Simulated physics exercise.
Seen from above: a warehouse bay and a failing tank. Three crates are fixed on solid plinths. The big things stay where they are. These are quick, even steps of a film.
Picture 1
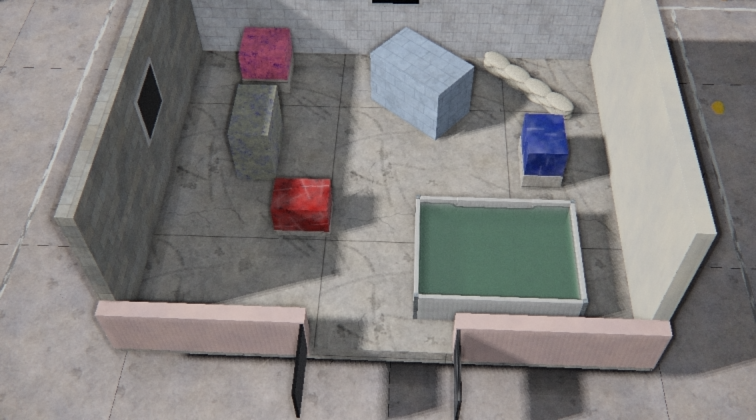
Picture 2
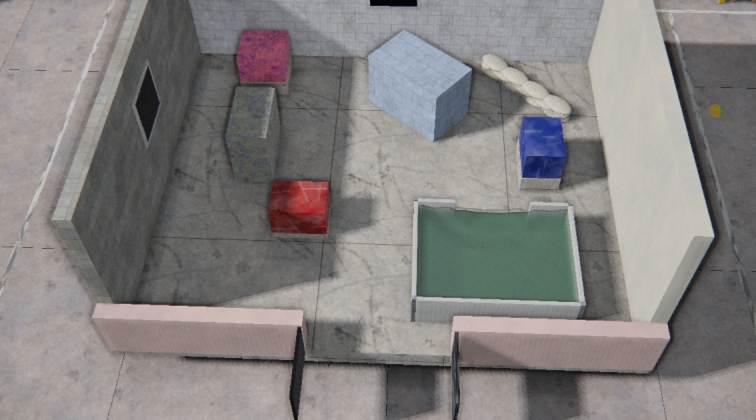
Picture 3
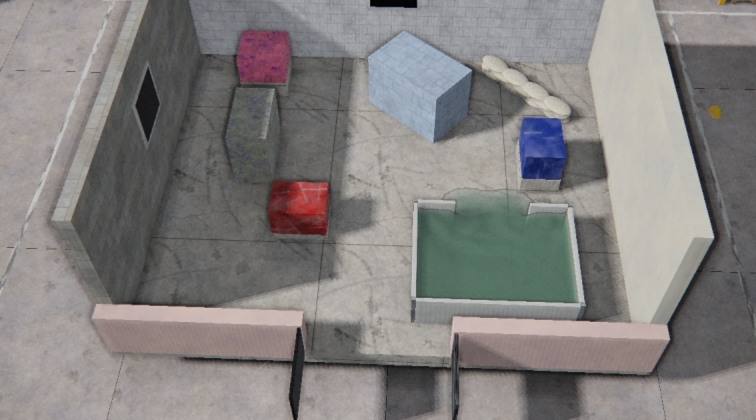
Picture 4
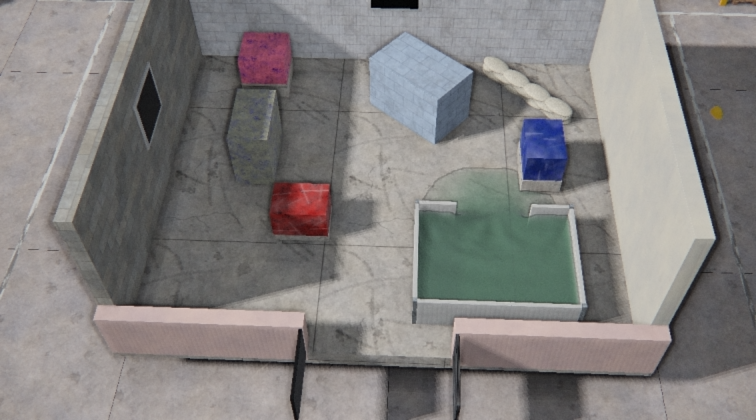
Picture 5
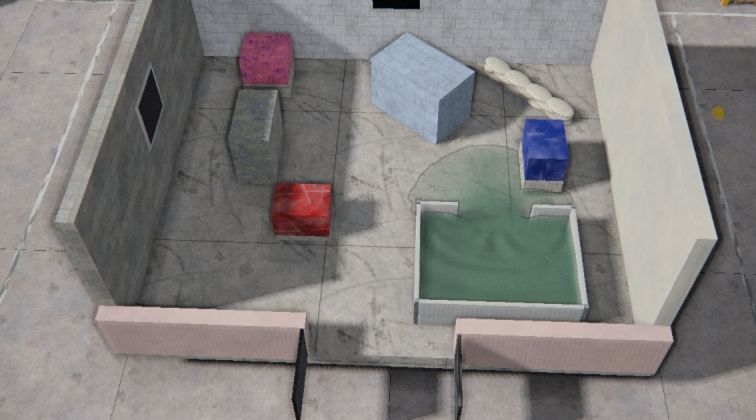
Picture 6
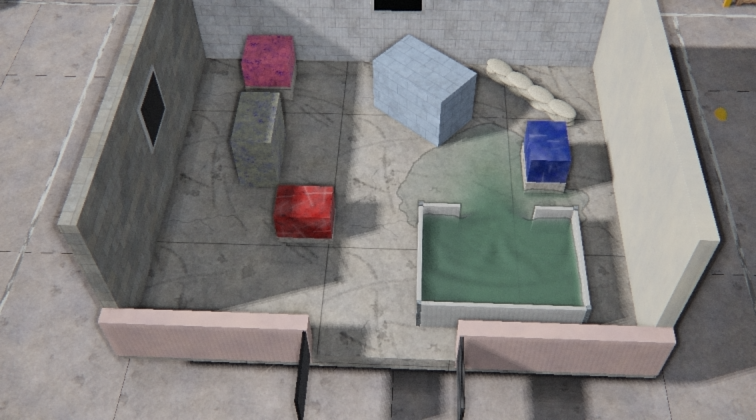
A tank of green water opens on its far side and water spreads across the floor.
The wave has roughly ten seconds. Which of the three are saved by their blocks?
One by one: The red crate stays dry; the blue crate stays dry; the pink crate stays dry.
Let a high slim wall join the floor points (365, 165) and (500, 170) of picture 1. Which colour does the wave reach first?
It is the one in blue.
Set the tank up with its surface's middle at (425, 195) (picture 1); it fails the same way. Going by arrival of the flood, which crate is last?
Last comes the red crate.
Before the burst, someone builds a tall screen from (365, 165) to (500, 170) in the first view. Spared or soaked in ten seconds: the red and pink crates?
My reading: Red crate gets wet, pink crate stays dry.
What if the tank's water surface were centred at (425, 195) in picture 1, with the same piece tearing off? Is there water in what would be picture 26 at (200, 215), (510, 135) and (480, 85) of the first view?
In that order: Dry, covered, under water.
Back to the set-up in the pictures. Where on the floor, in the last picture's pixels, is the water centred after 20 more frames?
At about (471, 188).
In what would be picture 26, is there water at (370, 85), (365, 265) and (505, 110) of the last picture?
One after the other: Under water, dry, flooded.
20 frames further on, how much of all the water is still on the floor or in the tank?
I make it 100 per cent.
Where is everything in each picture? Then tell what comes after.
The first picture shows the tank at (497, 250) is whole and still.
In the second picture, water pours out on the tank's far side and has run to a hidden place.
In the third picture, water pours out on the tank's far side and has run to (457, 193).
In the fourth picture, water pours out on the tank's far side and has run to (461, 173).
In the fifth picture, water pours out on the tank's far side and has run to (469, 150).
In the sixth picture, water pours out on the tank's far side and has run to (484, 127).
A moment on, water covers 20 % of the floor; the red crate not reached, the blue crate water round its plinth, the pink crate not reached.
Next, water covers 30 % of the floor; the red crate not reached, the blue crate water round its plinth, the pink crate not reached.
Then, water covers 50 % of the floor; the red crate not reached, the blue crate water round its plinth, the pink crate water round its plinth.
Later, water covers 65 % of the floor; the red crate water round its plinth, the blue crate water round its plinth, the pink crate water round its plinth.
In the end, water covers 90 % of the floor; the red crate stayed above the water, the blue crate stayed above the water, the pink crate stayed above the water.
